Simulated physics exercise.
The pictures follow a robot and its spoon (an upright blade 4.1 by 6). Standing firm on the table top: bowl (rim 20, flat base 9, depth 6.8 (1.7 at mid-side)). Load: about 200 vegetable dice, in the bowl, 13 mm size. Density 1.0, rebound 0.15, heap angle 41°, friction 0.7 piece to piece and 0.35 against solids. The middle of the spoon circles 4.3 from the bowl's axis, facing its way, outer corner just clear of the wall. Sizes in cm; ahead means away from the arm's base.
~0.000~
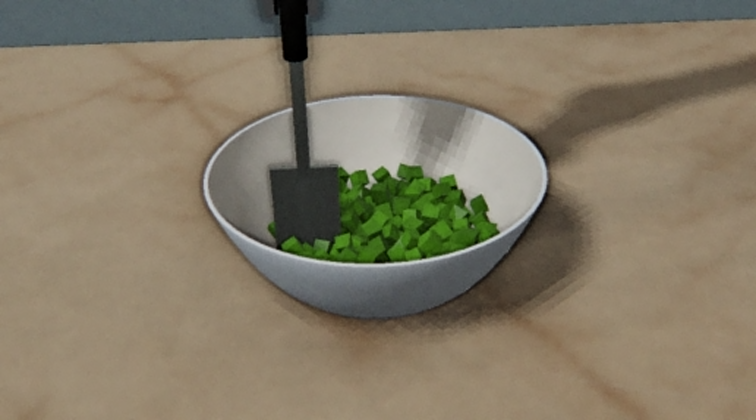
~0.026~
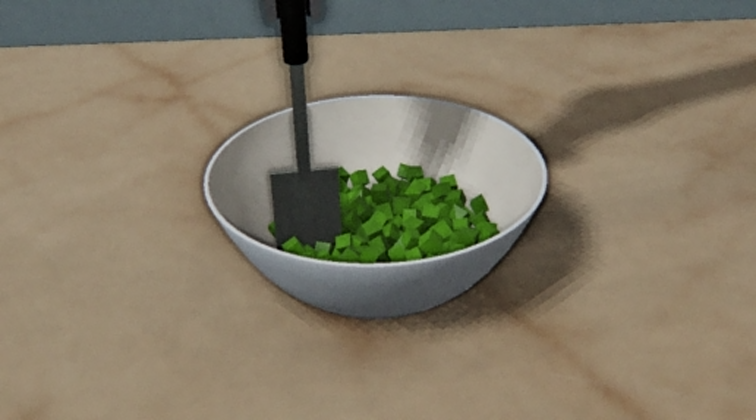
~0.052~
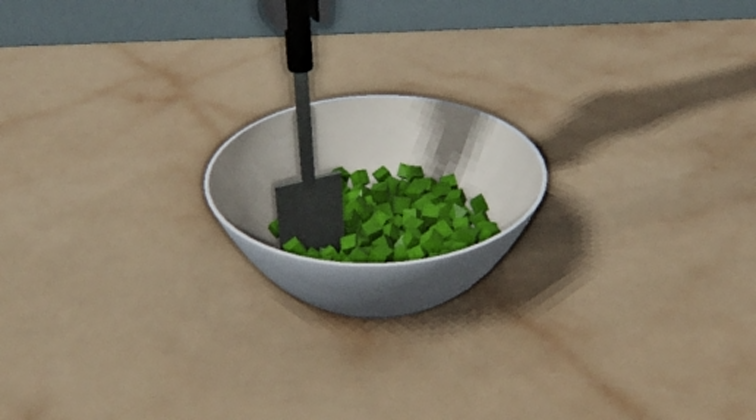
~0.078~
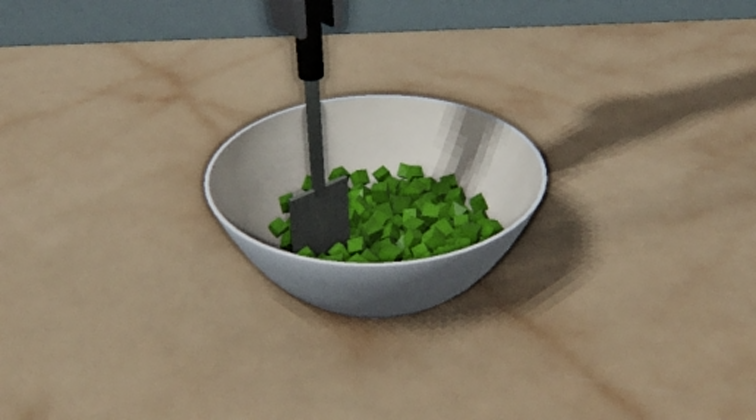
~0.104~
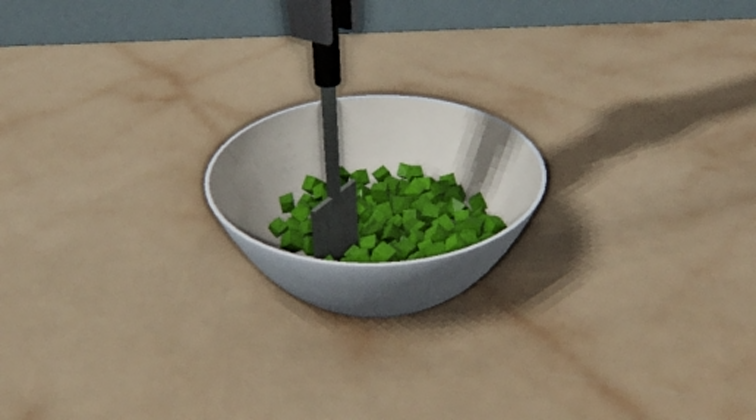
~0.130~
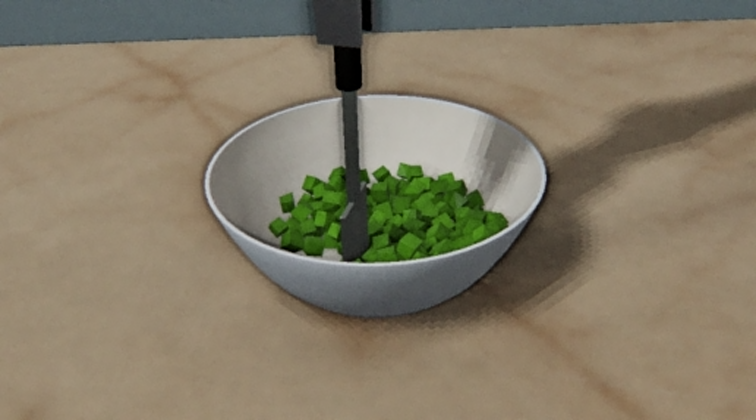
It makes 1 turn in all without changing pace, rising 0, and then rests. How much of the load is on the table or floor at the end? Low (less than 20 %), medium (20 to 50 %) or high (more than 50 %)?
Share on the table or floor: Low (less than 20 %).
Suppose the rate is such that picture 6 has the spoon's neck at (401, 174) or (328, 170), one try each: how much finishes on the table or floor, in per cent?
Some 30 and 5 per cent.
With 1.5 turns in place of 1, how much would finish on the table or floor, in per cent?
In that case some 15 per cent.
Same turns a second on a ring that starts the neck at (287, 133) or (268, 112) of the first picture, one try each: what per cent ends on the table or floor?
Some 15 and 5 per cent.
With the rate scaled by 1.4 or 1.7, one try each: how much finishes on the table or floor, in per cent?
Some 20 and 35 per cent.
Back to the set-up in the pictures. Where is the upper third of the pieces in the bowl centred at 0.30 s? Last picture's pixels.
Around (487, 168).
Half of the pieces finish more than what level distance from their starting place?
Roughly 10 cm.
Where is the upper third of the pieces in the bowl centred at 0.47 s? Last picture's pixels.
Near (292, 155).
After 0.30 s, 182° round, highest piece 8 above the table; 190 in the bowl, 6 in flight or on the tool.
After 0.47 s, 292° round, highest piece 8 above the table; 185 in the bowl, 9 on the table or floor, 2 in flight or on the tool.
After 0.76 s, 0° round, highest piece 6 above the table; 180 in the bowl, 16 on the table or floor.
After 1.46 s, 0° round, highest piece 6 above the table; 180 in the bowl, 16 on the table or floor.
At rest, 180 in the bowl, 16 on the table or floor. That is 8 % on the table or floor.
